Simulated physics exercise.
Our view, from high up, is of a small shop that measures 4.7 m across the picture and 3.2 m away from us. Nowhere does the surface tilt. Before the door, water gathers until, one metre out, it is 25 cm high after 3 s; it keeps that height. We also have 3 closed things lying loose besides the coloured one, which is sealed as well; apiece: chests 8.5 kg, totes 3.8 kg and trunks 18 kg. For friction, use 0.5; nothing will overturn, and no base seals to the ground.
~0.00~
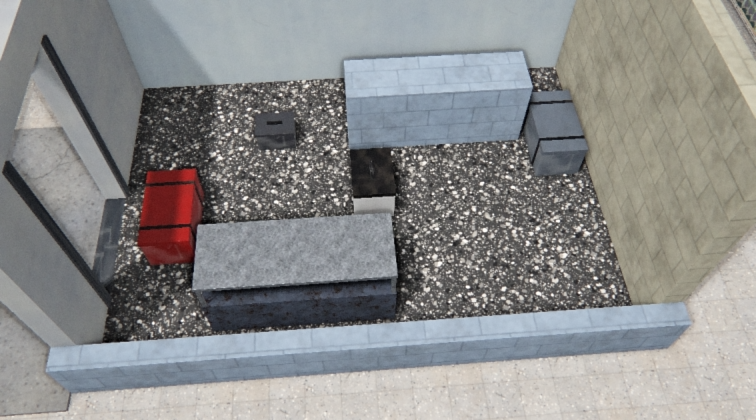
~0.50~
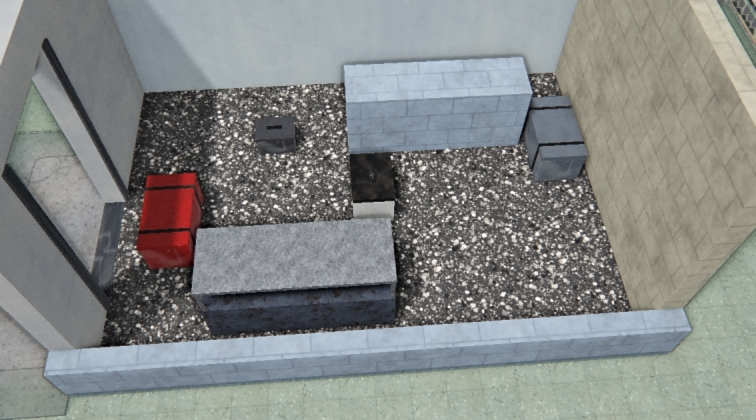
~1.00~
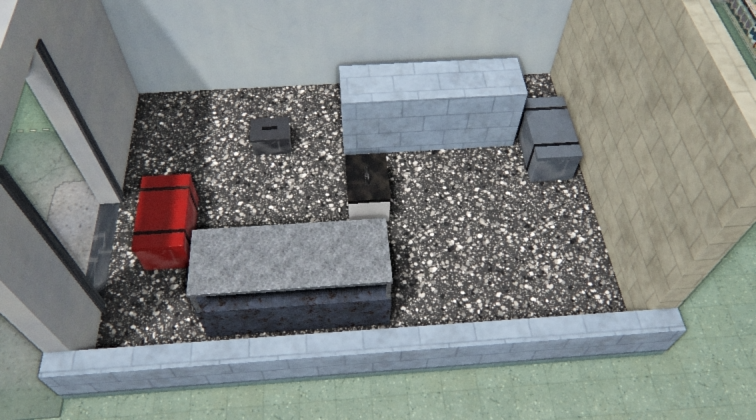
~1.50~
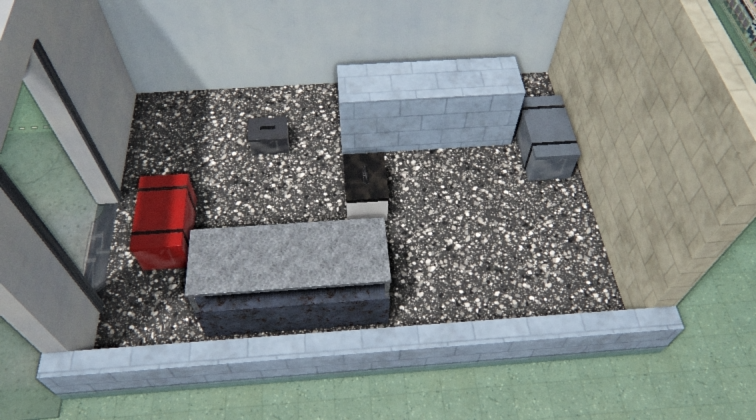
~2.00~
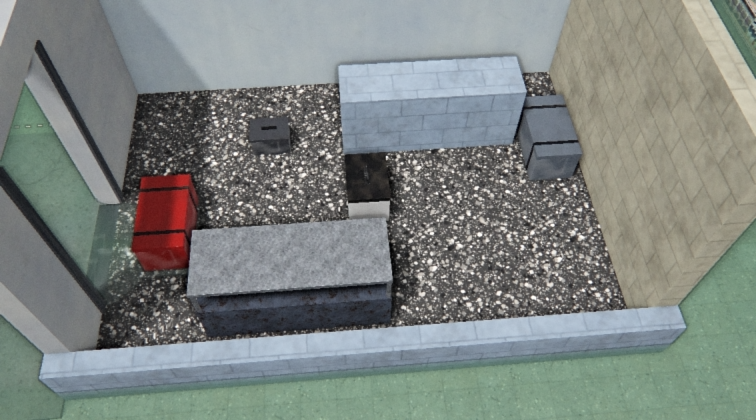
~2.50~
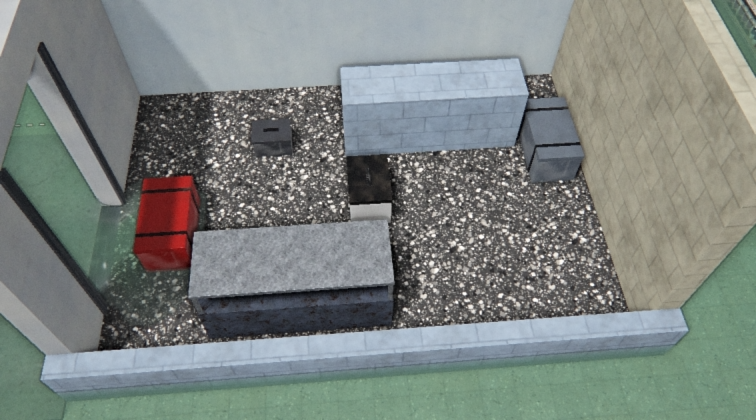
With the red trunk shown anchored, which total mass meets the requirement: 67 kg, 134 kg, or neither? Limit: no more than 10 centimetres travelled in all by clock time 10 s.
It takes the heavier ballast.
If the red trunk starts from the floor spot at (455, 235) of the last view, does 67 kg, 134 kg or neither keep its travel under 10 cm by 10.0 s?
Outcome - success with both.
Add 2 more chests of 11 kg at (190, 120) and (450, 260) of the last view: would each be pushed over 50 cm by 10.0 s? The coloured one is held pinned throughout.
Above the mark, then below the mark.
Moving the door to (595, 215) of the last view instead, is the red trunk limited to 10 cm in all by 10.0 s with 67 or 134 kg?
Note: The lighter mass keeps it.
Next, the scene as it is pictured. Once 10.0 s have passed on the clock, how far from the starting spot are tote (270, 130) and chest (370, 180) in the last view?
First 100 cm, then 30 cm.
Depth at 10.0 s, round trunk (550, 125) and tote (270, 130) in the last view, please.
Roughly 6 and 7 cm.
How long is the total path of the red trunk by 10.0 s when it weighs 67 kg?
It would cover some 140 cm all told.
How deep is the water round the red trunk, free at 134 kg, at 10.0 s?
About 12 cm.
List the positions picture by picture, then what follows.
The first frame shows the red trunk at (167, 205) rests on the ground; 0.0 m2 under water; 0 of 4 have shifted.
The second frame shows the red trunk at (167, 209) rests on the ground; water covers 0.0 m2; 0 of 4 have shifted.
The third frame shows the red trunk at (162, 210), on the bottom; 0.0 m2 under water; 0 of 4 have shifted.
The fourth frame shows the red trunk at (160, 210) rests on the ground; water covers 0.0 m2; 0 of 4 have shifted.
The fifth frame shows the red trunk at (162, 210) rests on the ground; water covers 0.3 m2; 0 of 4 have shifted.
The sixth frame shows the red trunk at (164, 212) rests on the ground; 0.6 m2 under water; 0 of 4 have shifted.
After 3.5 s the red trunk would be 13 cm from its start with 67 kg and 0 cm from its start with 134 kg; 10 cm of water round it then.
After 4.5 s the red trunk would be 44 cm from its start with 67 kg and 0 cm from its start with 134 kg; 9 cm of water round it then.
After 7.0 s the red trunk would be 92 cm from its start with 67 kg and 0 cm from its start with 134 kg; 12 cm of water round it then.
After 10.0 s the red trunk would be 136 cm from its start with 67 kg and 0 cm from its start with 134 kg; 12 cm of water round it then.
